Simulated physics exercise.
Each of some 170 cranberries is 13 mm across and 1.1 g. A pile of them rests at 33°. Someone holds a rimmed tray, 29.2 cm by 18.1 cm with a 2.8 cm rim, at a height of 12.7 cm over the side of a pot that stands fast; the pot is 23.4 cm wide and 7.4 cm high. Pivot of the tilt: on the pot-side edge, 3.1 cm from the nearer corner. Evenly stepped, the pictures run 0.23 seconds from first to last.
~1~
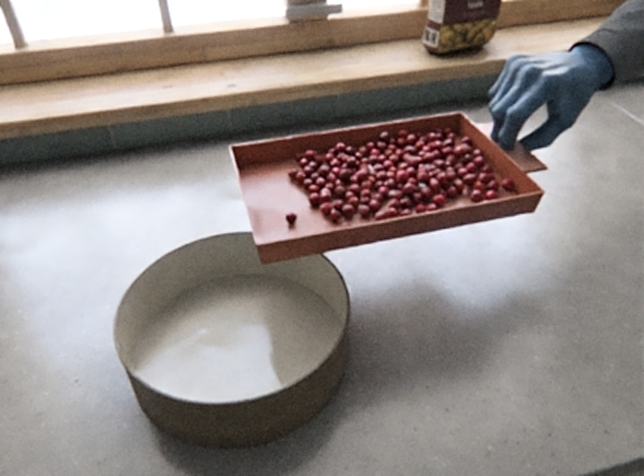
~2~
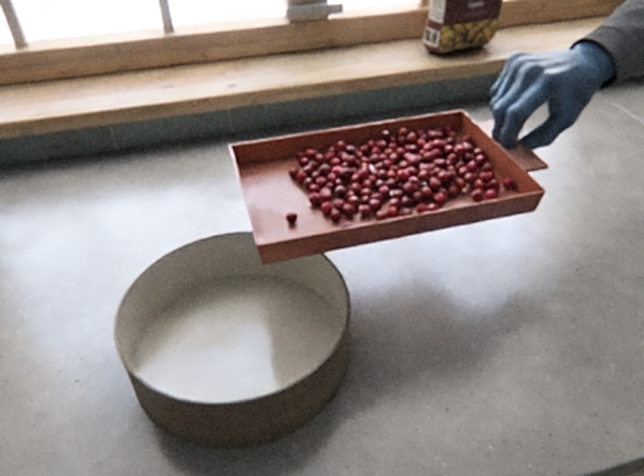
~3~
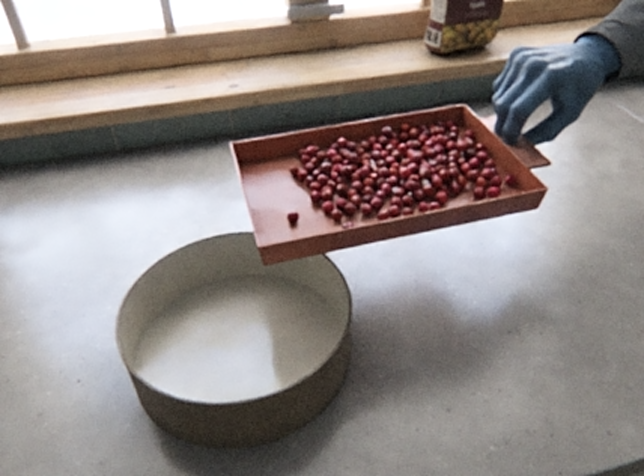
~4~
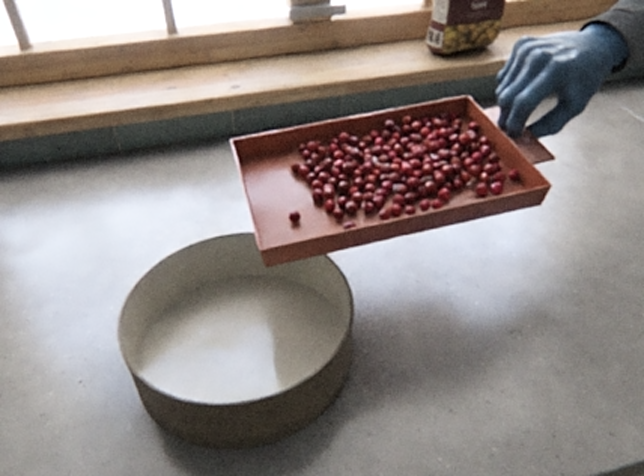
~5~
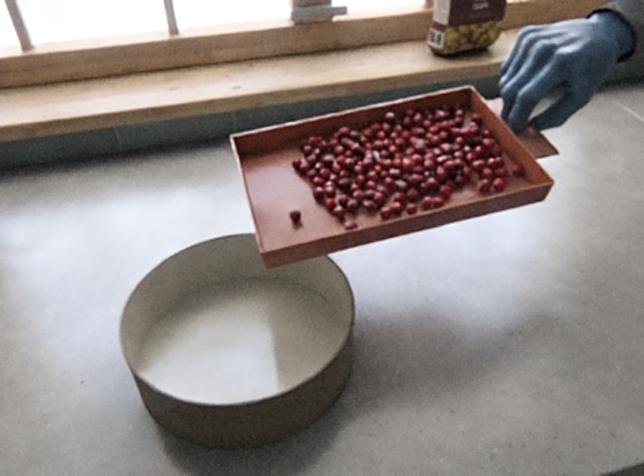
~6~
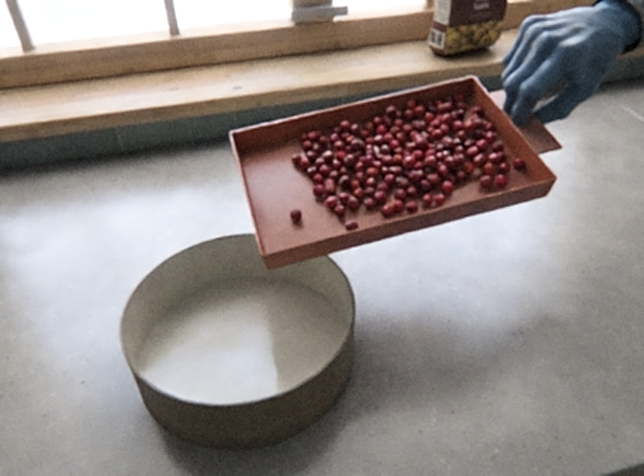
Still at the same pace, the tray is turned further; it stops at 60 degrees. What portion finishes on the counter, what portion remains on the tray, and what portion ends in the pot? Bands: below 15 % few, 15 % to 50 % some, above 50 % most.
Result: Counter: Few, left on the tray: Most, pot: Few.
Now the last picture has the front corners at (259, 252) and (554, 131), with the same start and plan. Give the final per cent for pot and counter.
Final per cent - pot 45, counter 0.
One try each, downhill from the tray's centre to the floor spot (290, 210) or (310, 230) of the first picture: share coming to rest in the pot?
First try: Around 5 percent; second try: Around 5 percent.
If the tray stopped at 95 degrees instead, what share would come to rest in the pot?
Near 75 %, then.
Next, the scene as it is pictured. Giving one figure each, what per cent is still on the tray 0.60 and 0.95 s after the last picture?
Around 100 first, about 100 after.
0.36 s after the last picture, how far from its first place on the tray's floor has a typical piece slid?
It has moved some 5 cm from its start.
Then, 0.36 s after the last picture, tilt 35 degrees; the tray holds 100 %, the pot 0 %.
Then, 0.60 s after the last picture, tilt 51 degrees; the tray holds 100 %, the pot 0 %.
Then, 0.95 s after the last picture, tilt 60 degrees; the tray holds 100 %, the pot 0 %.
In the end, counter 0 %, tray 100 %, pot 0 %.
